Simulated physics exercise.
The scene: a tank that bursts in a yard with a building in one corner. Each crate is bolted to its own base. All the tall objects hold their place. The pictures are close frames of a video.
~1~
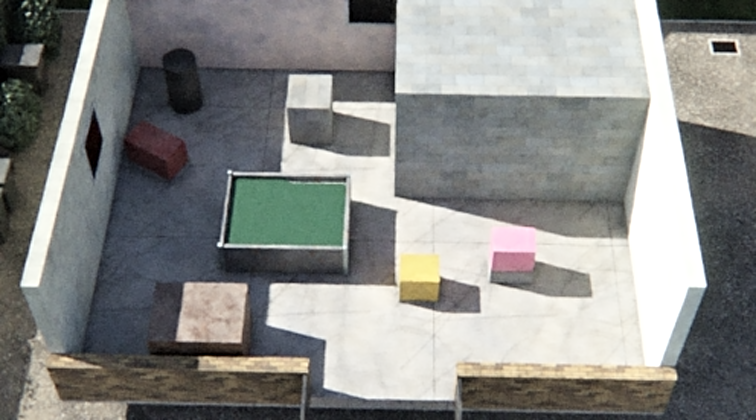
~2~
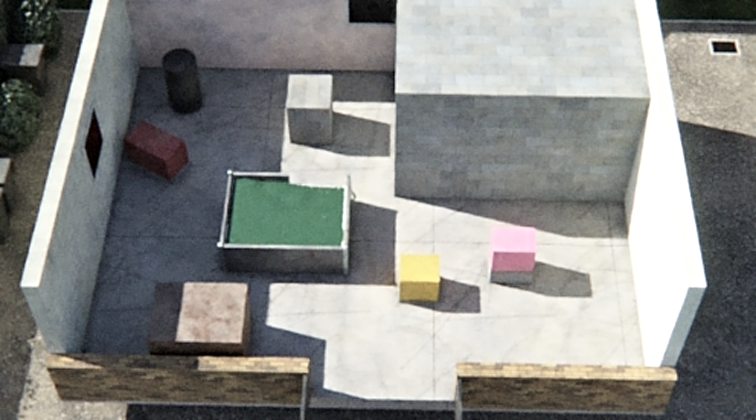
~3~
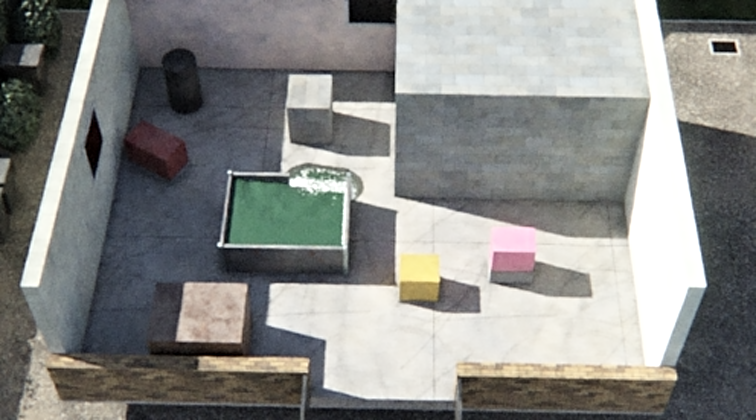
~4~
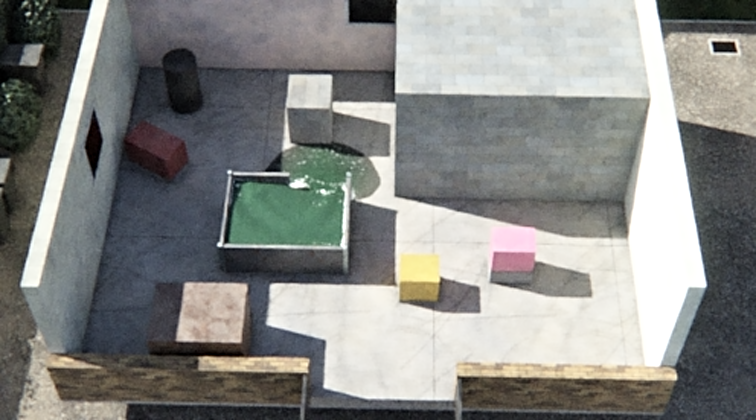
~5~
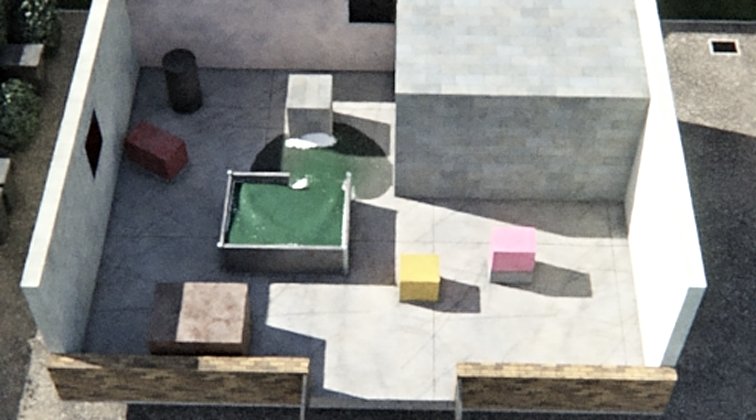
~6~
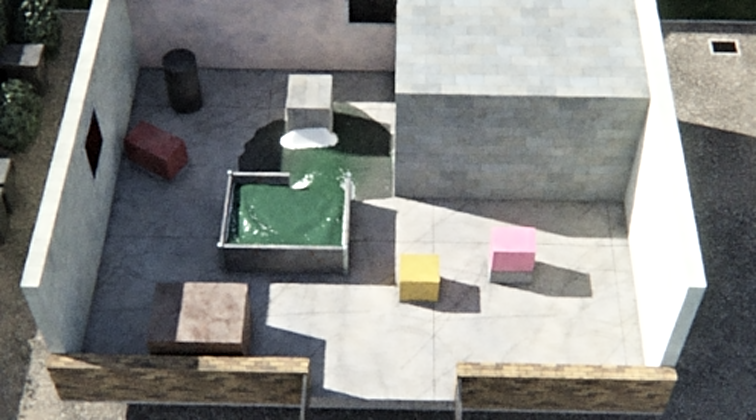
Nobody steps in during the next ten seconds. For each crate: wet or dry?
One by one: The red crate is wetted; the pink crate escapes dry; the yellow crate escapes dry.
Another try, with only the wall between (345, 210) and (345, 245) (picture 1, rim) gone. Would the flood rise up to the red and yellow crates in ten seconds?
Then: Red crate is safe, yellow crate gets wet.
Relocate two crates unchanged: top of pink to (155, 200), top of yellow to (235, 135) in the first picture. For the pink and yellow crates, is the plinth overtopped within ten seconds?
The pink one is spared, the yellow one is topped.
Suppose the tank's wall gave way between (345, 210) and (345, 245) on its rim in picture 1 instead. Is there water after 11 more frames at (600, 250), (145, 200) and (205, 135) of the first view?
One after the other: Flooded, dry, not flooded.
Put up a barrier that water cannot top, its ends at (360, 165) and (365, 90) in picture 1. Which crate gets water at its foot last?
That is the one in pink.
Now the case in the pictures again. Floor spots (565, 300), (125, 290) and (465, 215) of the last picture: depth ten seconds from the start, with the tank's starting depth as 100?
In that order: 0, 6 and 0 per cent.
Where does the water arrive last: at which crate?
I say the pink-painted one.
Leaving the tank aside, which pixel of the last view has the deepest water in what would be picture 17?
Close to (378, 73).
A moment on, water covers 15 % of the floor; the red crate not reached, the pink crate not reached, the yellow crate not reached.
Next, water covers 25 % of the floor; the red crate water round its plinth, the pink crate not reached, the yellow crate not reached.
Then, water covers 35 % of the floor; the red crate water round its plinth, the pink crate not reached, the yellow crate not reached.
Later, water covers 45 % of the floor; the red crate water round its plinth, the pink crate not reached, the yellow crate water round its plinth.
In the end, water covers 60 % of the floor; the red crate was topped, the pink crate stayed above the water, the yellow crate stayed above the water.
